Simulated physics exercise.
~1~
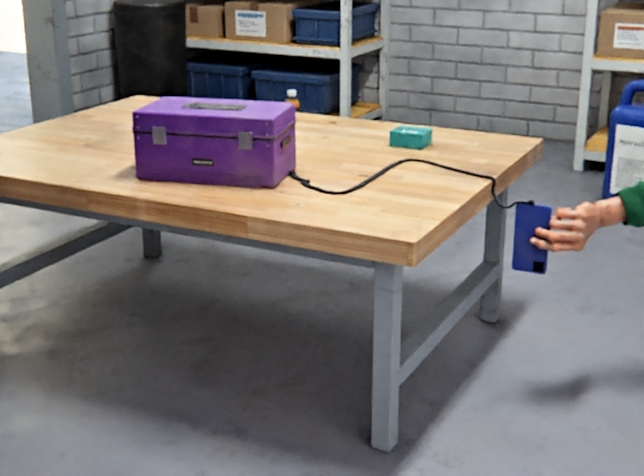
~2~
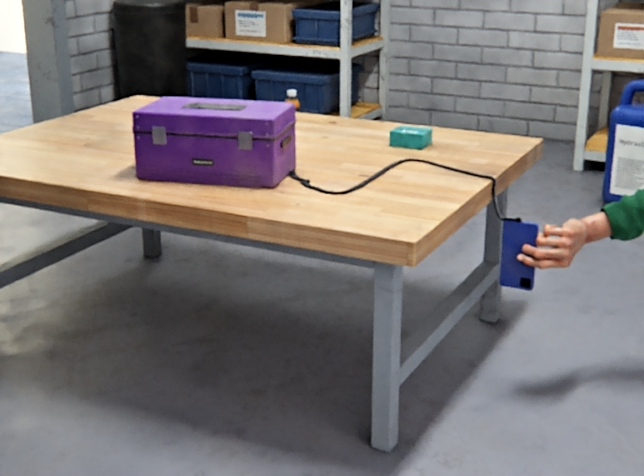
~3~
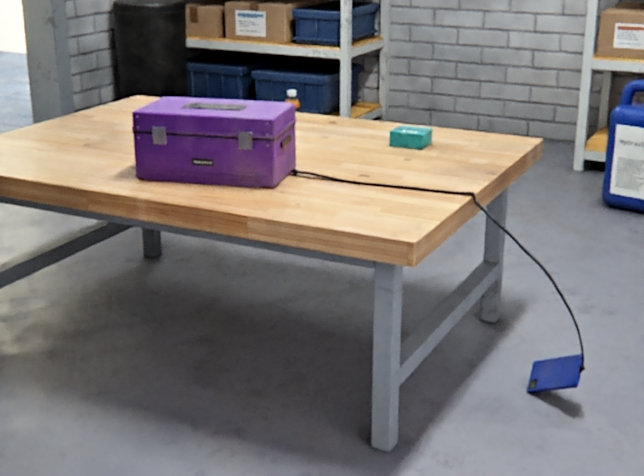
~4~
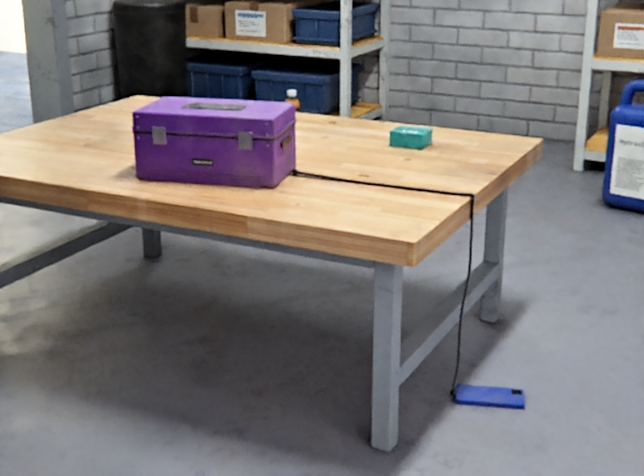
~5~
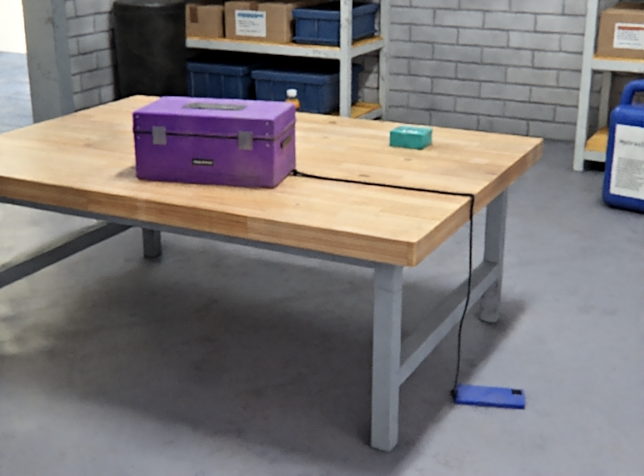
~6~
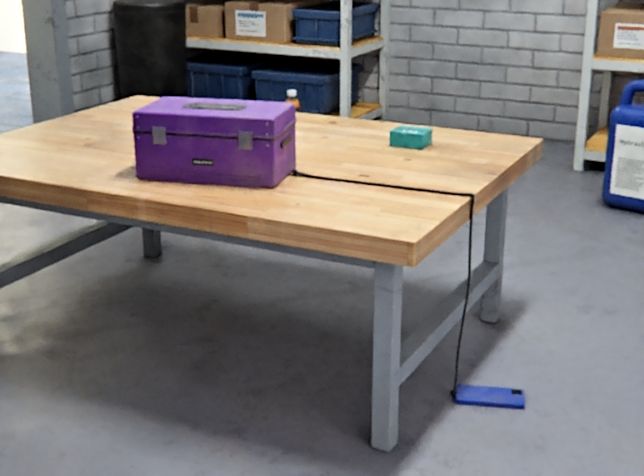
At first, a hand holds a blue phone just past the right end of a wooden workbench, with a dark cord running from it across the tabletop to a purple toolbox, near a small turquoise box. The hand shifts the phone slightly left and down, then lets go and withdraws. The phone drops to the right of the bench, tilting as the cord stretches over the edge. It then moves left and comes to lie flat on the floor, the cord hanging down to it. Phone and cord stay still, while the toolbox and turquoise box remain in place on top.
